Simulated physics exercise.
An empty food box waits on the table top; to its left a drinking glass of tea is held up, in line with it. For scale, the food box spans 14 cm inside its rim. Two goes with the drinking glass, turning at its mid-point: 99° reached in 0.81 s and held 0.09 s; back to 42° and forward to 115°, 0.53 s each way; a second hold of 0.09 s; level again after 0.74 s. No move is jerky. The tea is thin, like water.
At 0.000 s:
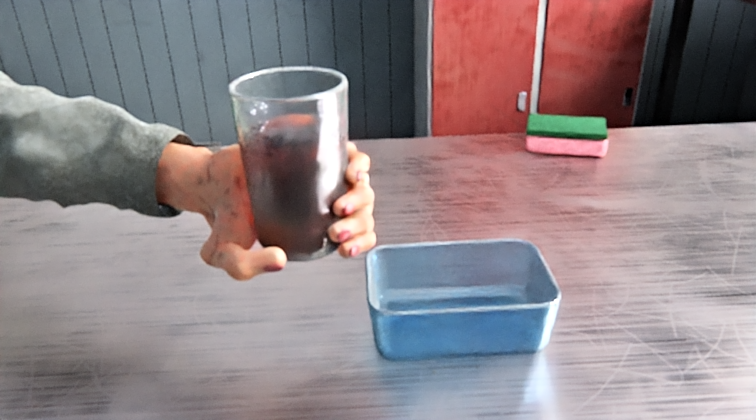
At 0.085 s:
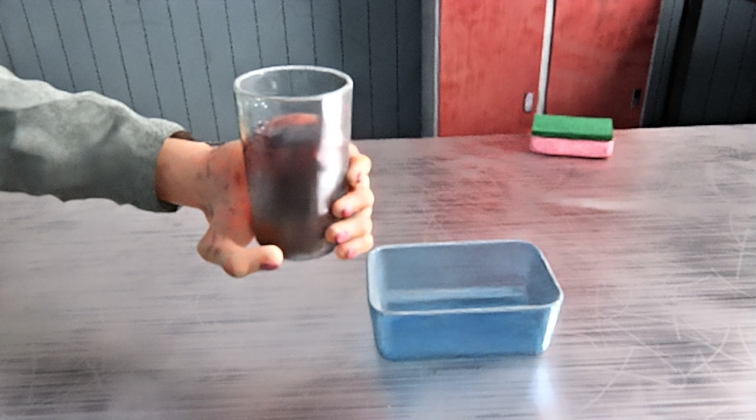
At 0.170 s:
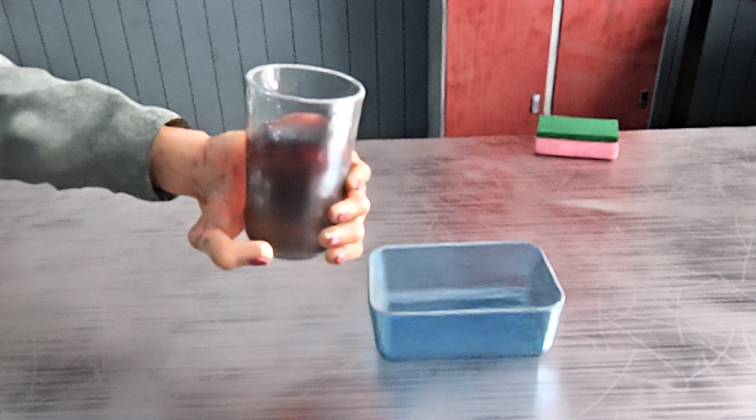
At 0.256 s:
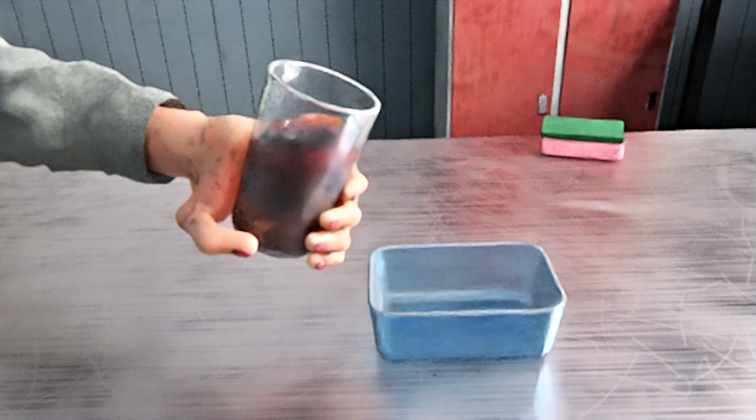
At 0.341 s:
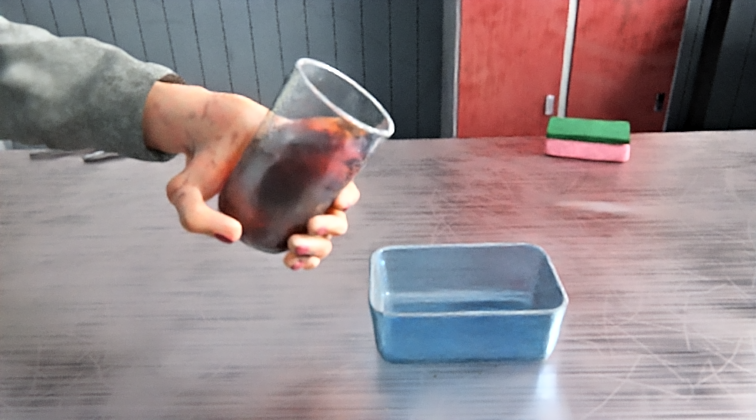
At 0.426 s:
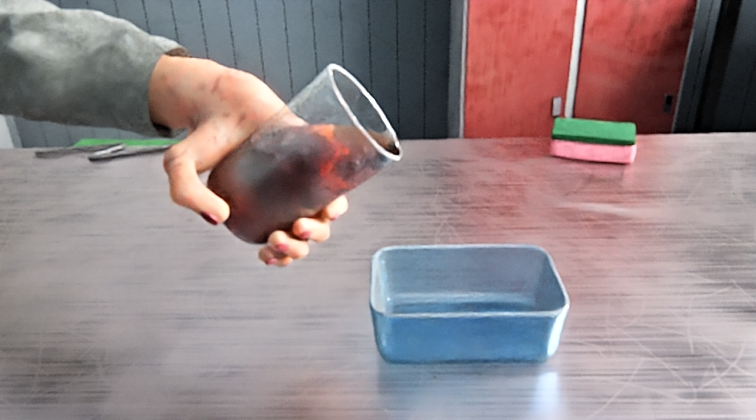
On a scratched table top, a hand held up a glass of dark tea to the left of an empty blue food box, then smoothly tilted it steeply rightward, the tea sliding toward the rim.
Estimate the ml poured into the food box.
The food box gets roughly 300 ml.
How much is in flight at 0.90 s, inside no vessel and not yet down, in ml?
Close to 80 ml.
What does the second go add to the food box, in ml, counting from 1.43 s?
About 20 ml.
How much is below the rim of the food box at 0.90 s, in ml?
Close to 160 ml.
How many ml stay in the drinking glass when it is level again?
Close to 0 ml.
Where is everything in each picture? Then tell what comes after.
Tilt 0°; pouring edge (345, 83); surface from (245, 129) to (342, 125); the food box's rim runs from (368, 280) to (547, 271), in the first frame.
Tilt 3°; pouring edge (350, 85); surface from (247, 127) to (344, 125), in the second frame.
Tilt 10°; pouring edge (362, 93); surface from (252, 128) to (351, 126), in the third frame.
Tilt 22°; pouring edge (377, 108); surface from (254, 144) to (362, 128), in the fourth frame.
Tilt 37°; pouring edge (390, 129); surface from (243, 158) to (378, 132), in the fifth frame.
Tilt 54°; pouring edge (397, 155); surface from (216, 164) to (398, 142), in the sixth frame.
Then, 0.90 s in, the tilt is 99° and the food box has 160 ml, the drinking glass 80 ml, and 0 ml is on the table top.
Then, 1.43 s in, the tilt is 42° and the food box has 280 ml, the drinking glass 20 ml, and 20 ml is on the table top.
Then, 2.05 s in, the tilt is 115° and the food box has 290 ml, the drinking glass 5 ml, and 25 ml is on the table top.
Then, 2.58 s in, the tilt is 22° and the food box has 300 ml, the drinking glass 0 ml, and 25 ml is on the table top.
Finally, the food box has 300 ml, the drinking glass 0 ml, and 25 ml is on the table top.
